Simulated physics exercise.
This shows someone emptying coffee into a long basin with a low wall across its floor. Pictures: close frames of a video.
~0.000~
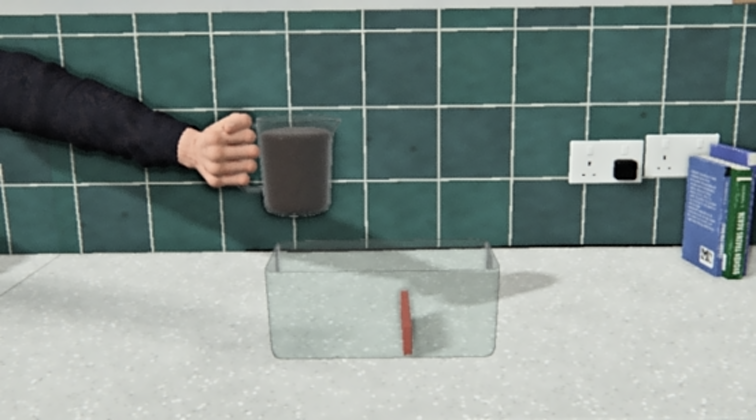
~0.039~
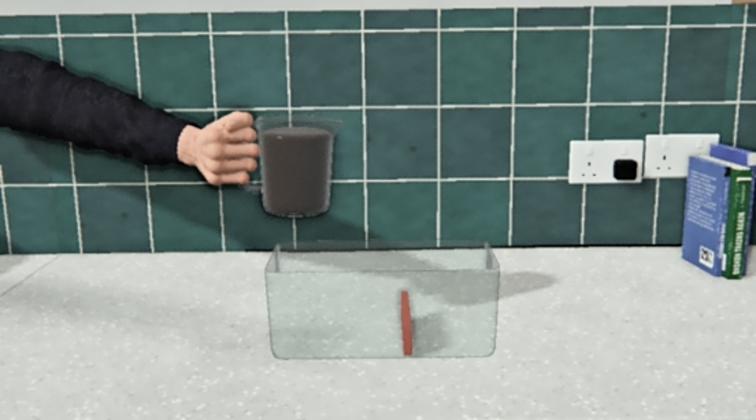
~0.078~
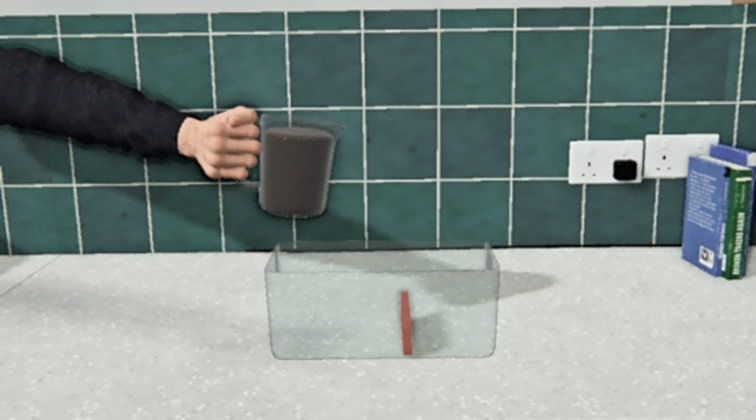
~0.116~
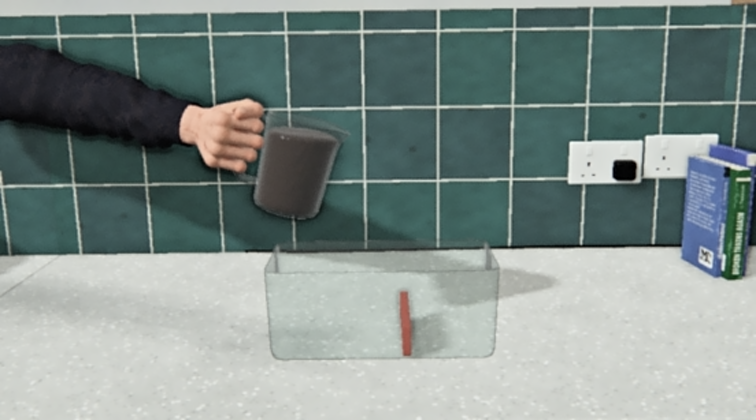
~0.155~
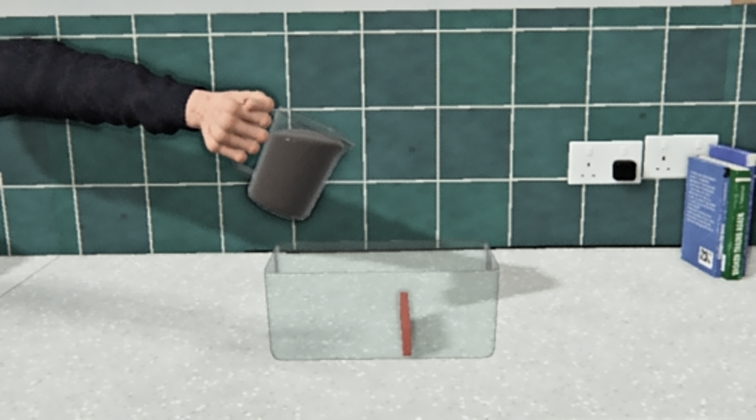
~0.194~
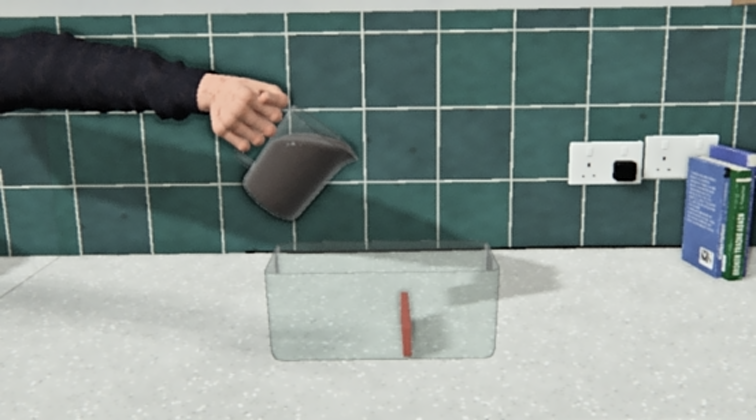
A hand at the left holds a jug of dark coffee upright above a long clear basin with a low red wall across its floor. The hand then tilts the jug to the right, slightly at first and then more steeply, rising a little while the coffee shifts toward the lower rim.
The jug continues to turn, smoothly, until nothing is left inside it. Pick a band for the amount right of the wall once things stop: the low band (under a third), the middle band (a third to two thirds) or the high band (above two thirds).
The low band.
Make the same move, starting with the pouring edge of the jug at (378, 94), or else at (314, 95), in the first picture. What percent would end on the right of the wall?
Start one gives close to 85 percent, start two close to 5 percent.
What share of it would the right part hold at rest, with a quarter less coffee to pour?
About 5 parts in a hundred, give or take.
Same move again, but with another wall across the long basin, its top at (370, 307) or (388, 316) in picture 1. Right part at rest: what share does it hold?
Well, it's close to 90 per cent for the first one, then 65 per cent for the other.
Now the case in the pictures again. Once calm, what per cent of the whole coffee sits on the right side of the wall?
Share: Roughly 20 %.
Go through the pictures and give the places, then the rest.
In the first picture, it leans 0°; its right rim is at (340, 119); the coffee meets the walls at (261, 132) and (332, 131); the long basin's rim runs from (272, 257) to (493, 255); the wall's top is at (406, 308).
In the second picture, it leans 2°; its right rim is at (342, 121); the coffee meets the walls at (262, 132) and (332, 132).
In the third picture, it leans 7°; its right rim is at (345, 126); the coffee meets the walls at (264, 130) and (334, 135).
In the fourth picture, it leans 15°; its right rim is at (350, 133); the coffee meets the walls at (267, 133) and (339, 138).
In the fifth picture, it leans 26°; its right rim is at (355, 145); the coffee meets the walls at (266, 149) and (345, 142).
In the sixth picture, it leans 39°; its right rim is at (358, 158); the coffee meets the walls at (260, 156) and (351, 148).
By 0.43 s the tilt is 107° and 50 per cent is still to pour, 16 is left of the wall and 8 right of it.
By 0.60 s the tilt is 110° and 11 per cent is still to pour, 61 is left of the wall and 14 right of it.
By 0.78 s the tilt is 110° and 1 per cent is still to pour, 77 is left of the wall and 16 right of it.
By 0.98 s the tilt is 110° and 0 per cent is still to pour, 80 is left of the wall and 17 right of it.
At rest 79 per cent lies left of the wall, 19 right of it and 3 outside.
